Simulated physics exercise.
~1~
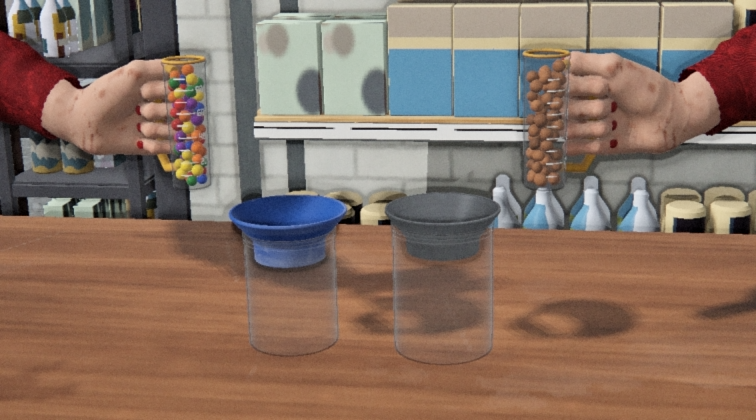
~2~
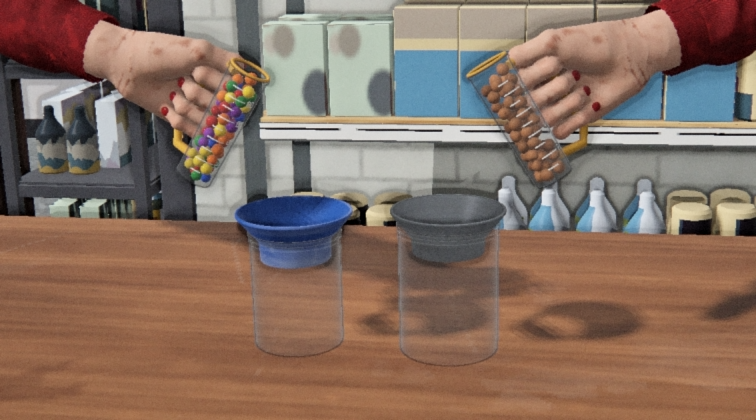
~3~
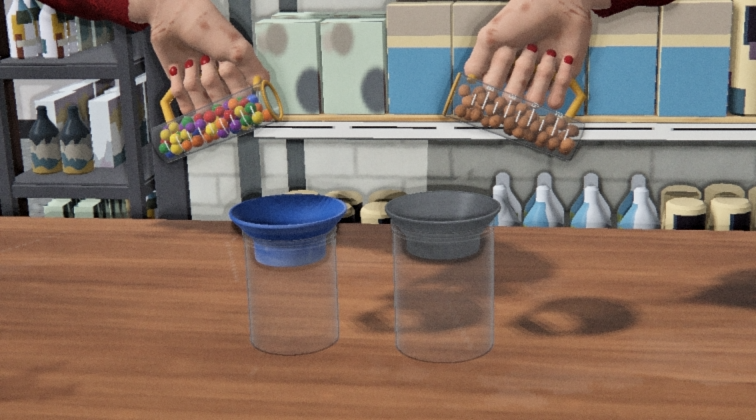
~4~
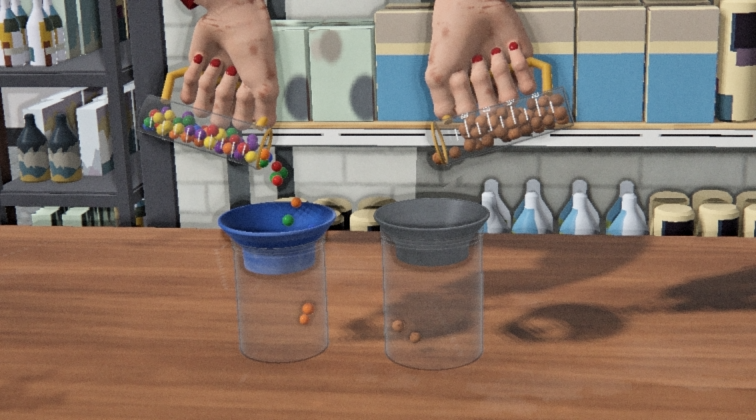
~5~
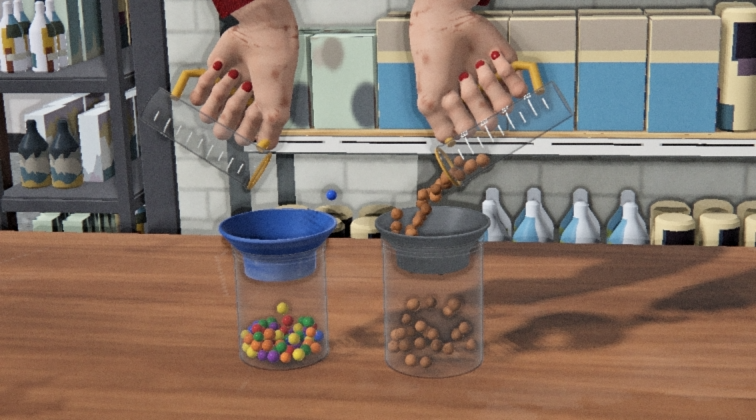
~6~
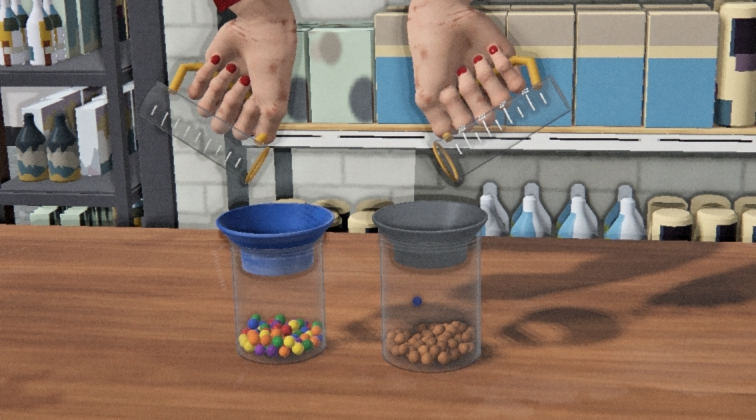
The footage shows two hands tipping clear cups of small balls, multicoloured on the left and brown on the right, over a blue and a grey funnel until both cups are empty and the balls lie in the jars below, with a blue one visible above the brown pile.
